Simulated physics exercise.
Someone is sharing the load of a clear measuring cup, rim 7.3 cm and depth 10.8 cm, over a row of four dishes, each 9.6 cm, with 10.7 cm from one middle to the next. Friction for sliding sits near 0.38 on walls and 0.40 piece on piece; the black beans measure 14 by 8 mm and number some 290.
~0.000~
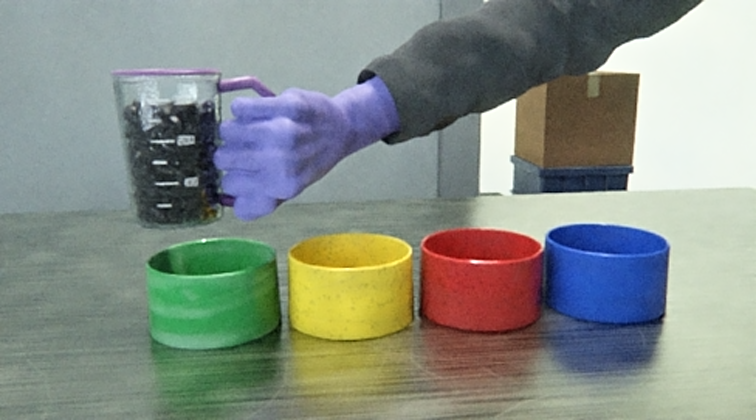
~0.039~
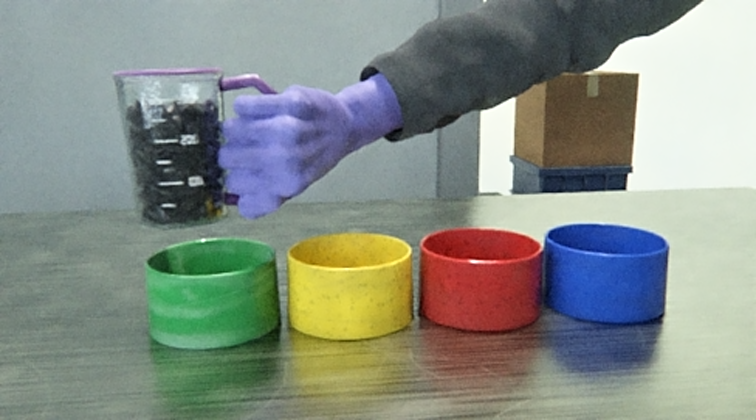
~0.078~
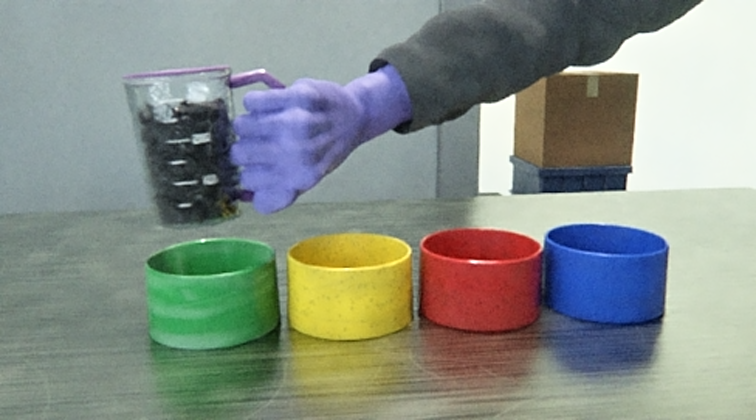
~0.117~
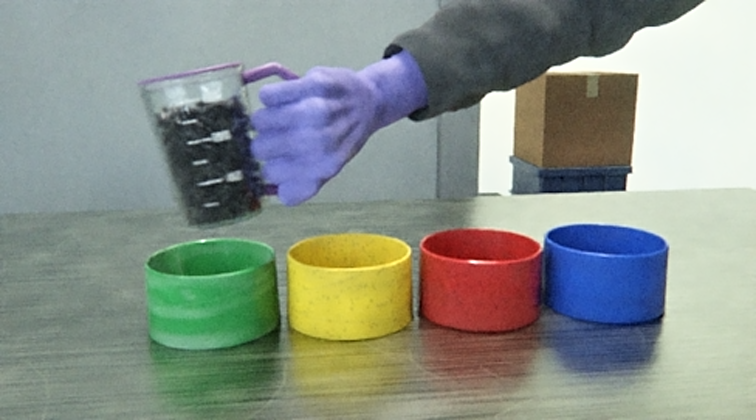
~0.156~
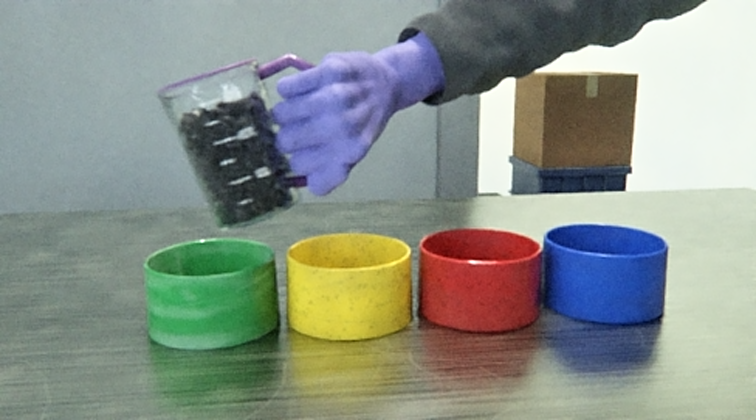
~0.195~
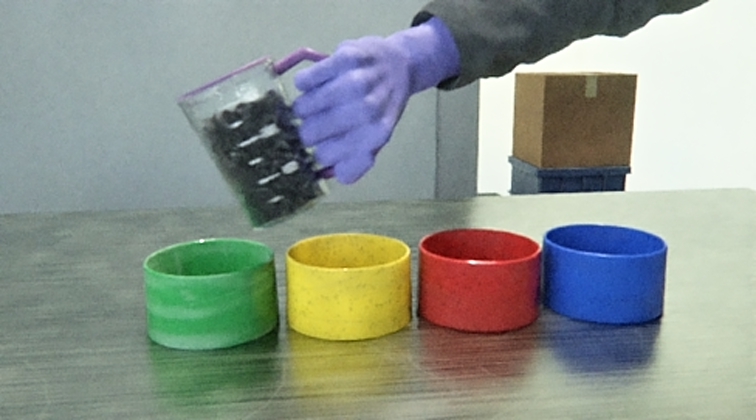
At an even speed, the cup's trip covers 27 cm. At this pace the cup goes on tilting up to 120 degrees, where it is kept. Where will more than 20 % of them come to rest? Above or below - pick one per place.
Red dish: Above; blue dish: Below; green dish: Below; yellow dish: Below; counter: Below.
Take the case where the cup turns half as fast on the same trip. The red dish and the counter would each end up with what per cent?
The red dish would get 90 and the counter 10.
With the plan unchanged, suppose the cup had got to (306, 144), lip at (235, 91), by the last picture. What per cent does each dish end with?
Red 90; blue 0; green 0; yellow 0.
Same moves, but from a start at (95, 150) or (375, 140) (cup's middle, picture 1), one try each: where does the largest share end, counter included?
The winner: Yellow; blue.
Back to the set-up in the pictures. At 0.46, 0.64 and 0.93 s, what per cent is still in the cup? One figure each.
In order, near 100 %, 95 % and 50 %.
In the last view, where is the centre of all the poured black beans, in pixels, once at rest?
I'd say roughly (462, 279).
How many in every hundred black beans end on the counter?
Close to 10 %, more or less.
After 0.46 s, tilt 72 degrees; cup holds 100 %.
Then, at 0.64 s, tilt 105 degrees; cup holds 95 %, red 5 %.
After 0.93 s, tilt 120 degrees; cup holds 50 %, red 50 %.
By 2.0 s all is still; red 85 %, blue 0 %, green 0 %, yellow 5 %, counter 10 %.
